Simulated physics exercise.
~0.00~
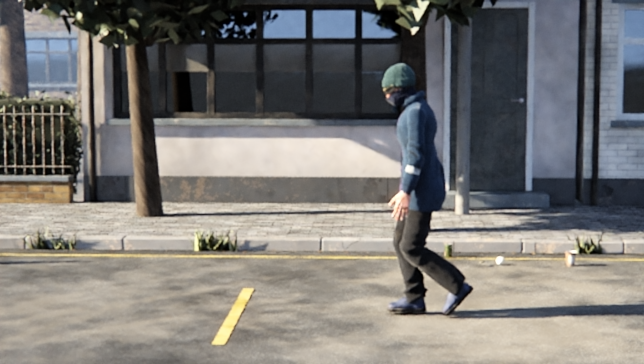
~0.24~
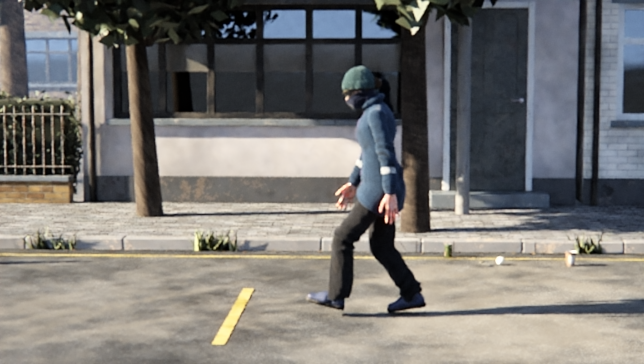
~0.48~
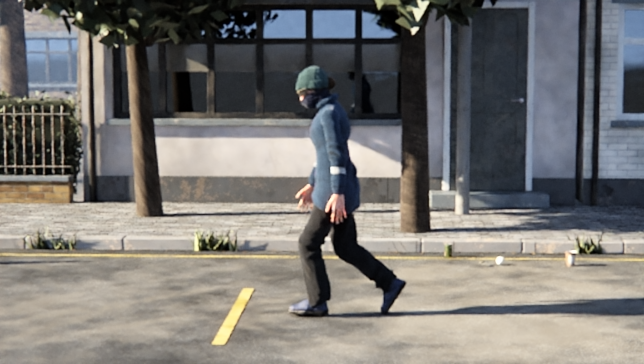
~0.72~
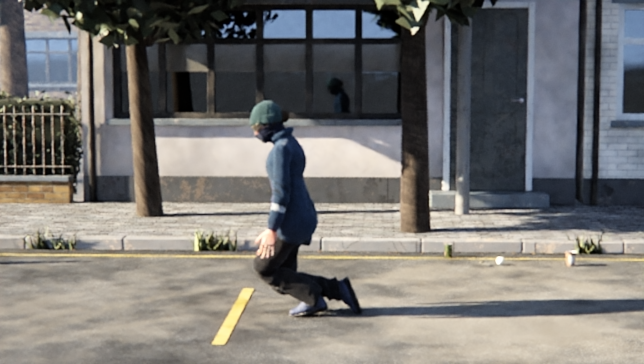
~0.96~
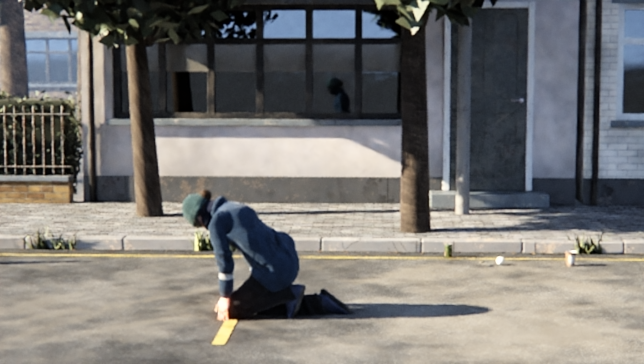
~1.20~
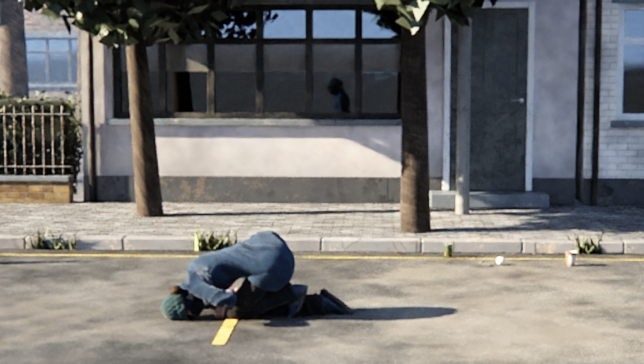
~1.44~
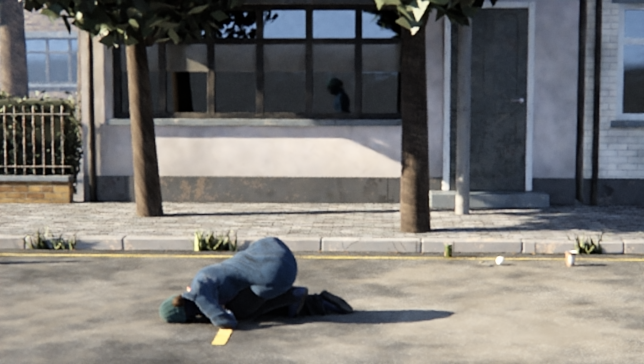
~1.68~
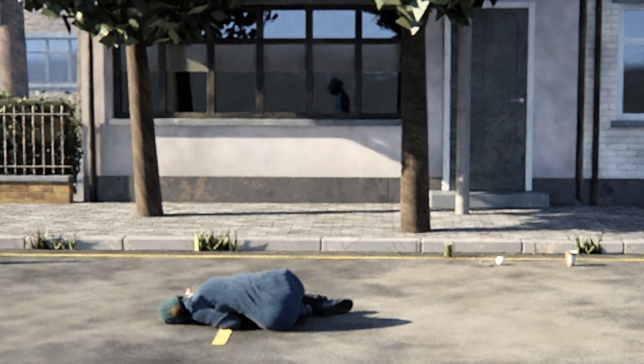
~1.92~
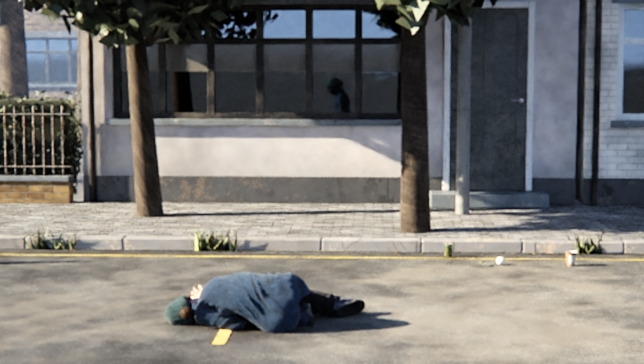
On a sunlit street outside a building, a person in a green beanie and blue jacket walked left towards a yellow strip, sank to the knees, pitched forward and slumped down, ending up lying still with head past the strip and hips short of it.
